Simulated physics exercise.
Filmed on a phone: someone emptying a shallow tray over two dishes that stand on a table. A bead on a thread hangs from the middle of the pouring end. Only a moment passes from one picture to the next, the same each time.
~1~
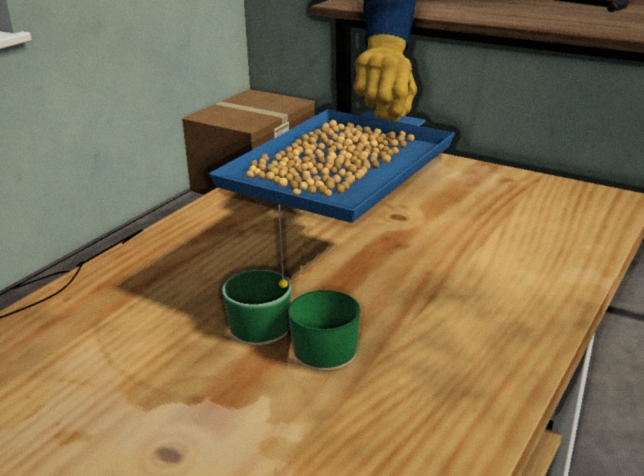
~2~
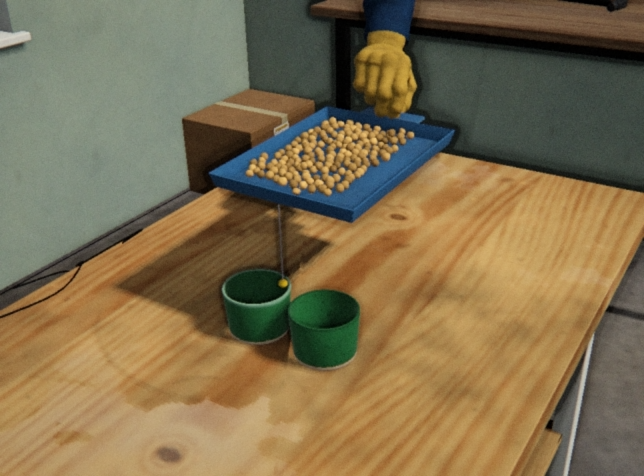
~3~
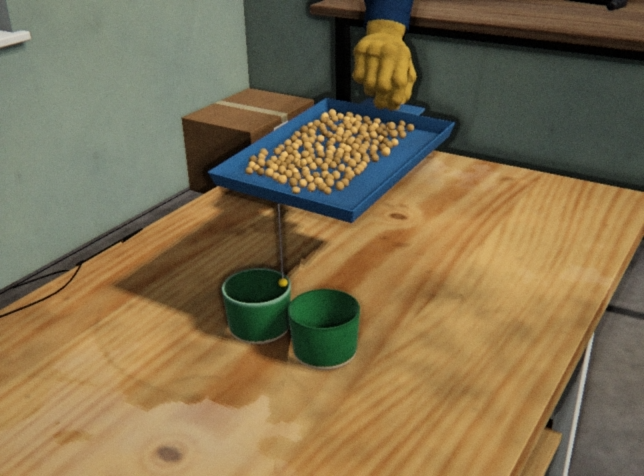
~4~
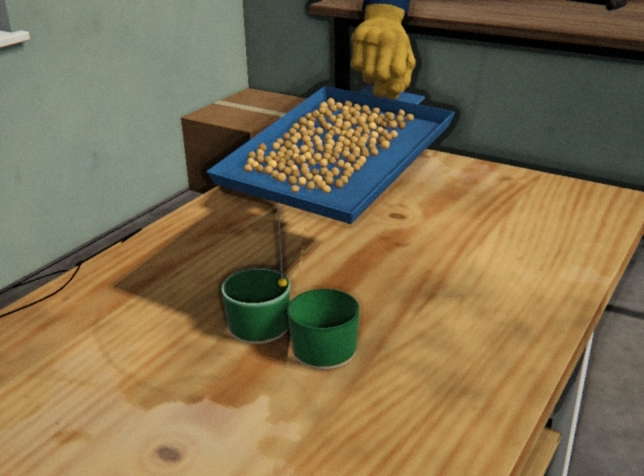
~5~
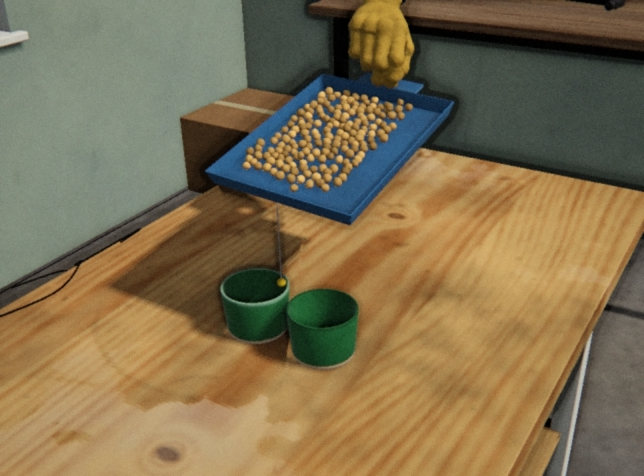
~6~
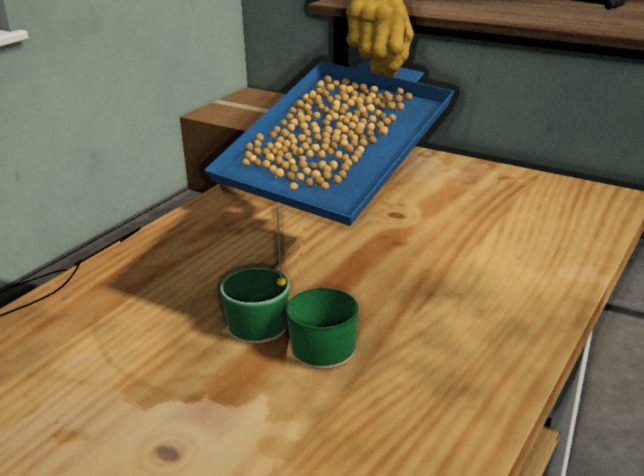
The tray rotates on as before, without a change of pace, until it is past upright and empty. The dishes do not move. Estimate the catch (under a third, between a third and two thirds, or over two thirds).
Caught overall: Less than a third.
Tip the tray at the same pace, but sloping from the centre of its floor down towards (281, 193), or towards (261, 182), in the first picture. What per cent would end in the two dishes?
Roughly 0 per cent, and 30 per cent.
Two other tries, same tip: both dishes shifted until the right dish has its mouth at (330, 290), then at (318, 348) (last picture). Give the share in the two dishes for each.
First some 0, then 50 per cent.
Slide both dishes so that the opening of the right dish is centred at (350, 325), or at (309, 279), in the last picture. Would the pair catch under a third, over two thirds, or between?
First one to two thirds, then less than a third.
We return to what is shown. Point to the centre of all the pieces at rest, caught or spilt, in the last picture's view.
Close to (303, 384).
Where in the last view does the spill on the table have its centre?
Near (305, 402).
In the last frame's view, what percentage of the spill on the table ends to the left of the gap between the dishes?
Near 50 %.
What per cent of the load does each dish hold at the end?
Left dish near 0 in a hundred; right dish near 20.
Shortly afterwards, tray tipped steeply; all but a few on the tray; only a few in the air.
Next, tray tipped past a quarter turn; near a quarter on the tray; a little in the right dish; near a quarter outside both; near a quarter in the air.
Some moments later, tray tipped past a quarter turn; near a quarter in the right dish; the bulk outside both.
In the end, tray tipped past a quarter turn; near a quarter in the right dish; none at all in the left dish; the bulk outside both.
